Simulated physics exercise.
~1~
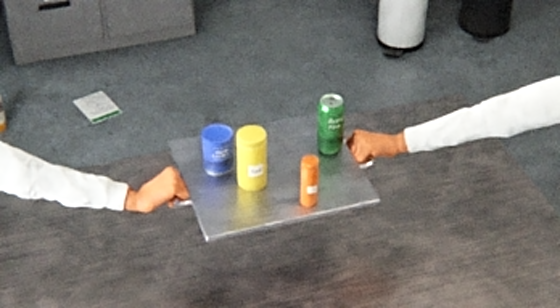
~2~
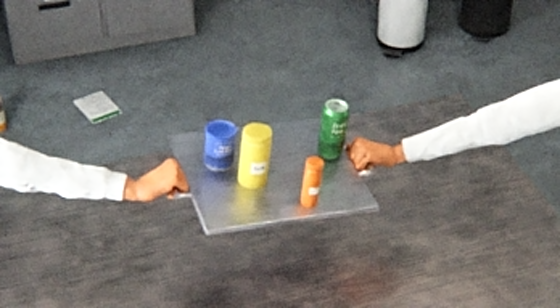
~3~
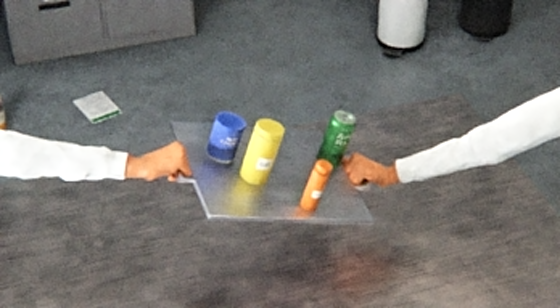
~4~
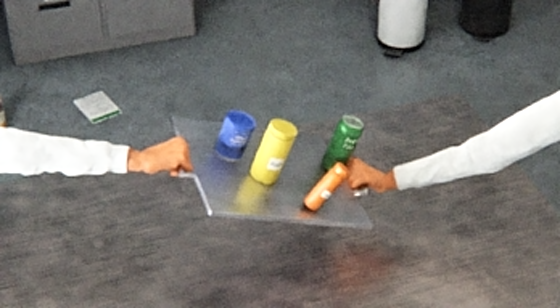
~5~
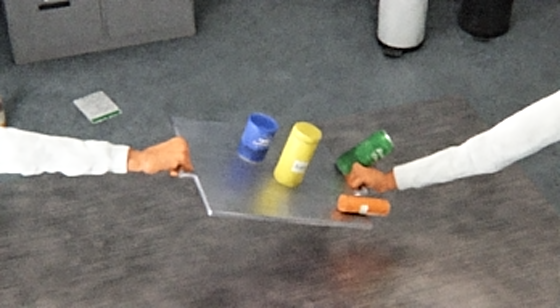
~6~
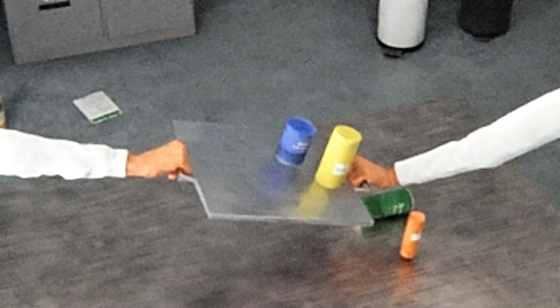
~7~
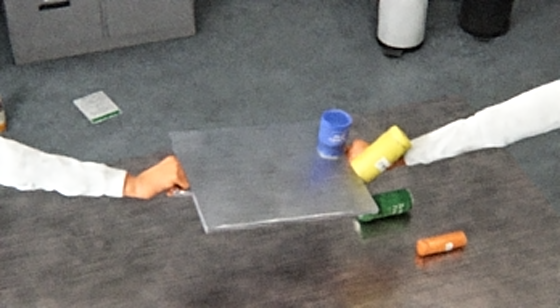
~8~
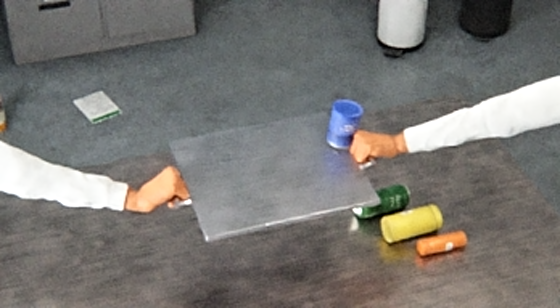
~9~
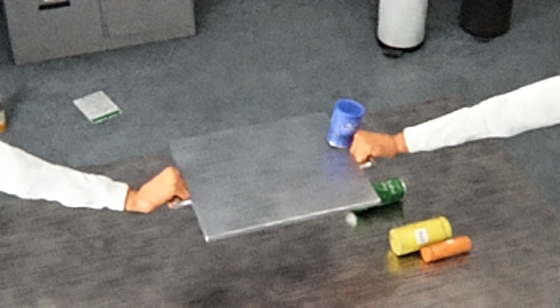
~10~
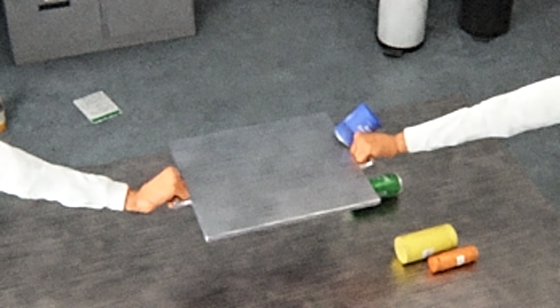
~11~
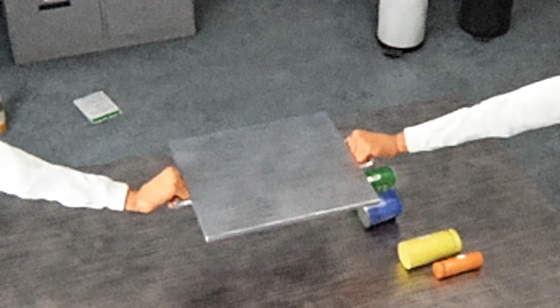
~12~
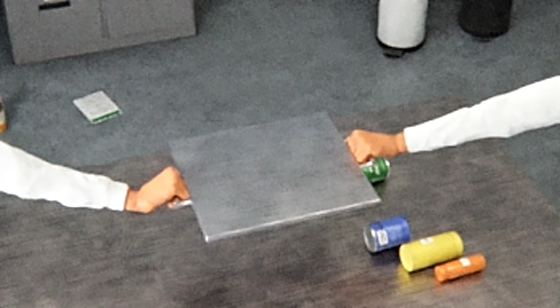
Above a dark table, two hands tilt a tray rightward, and all four containers fall off.
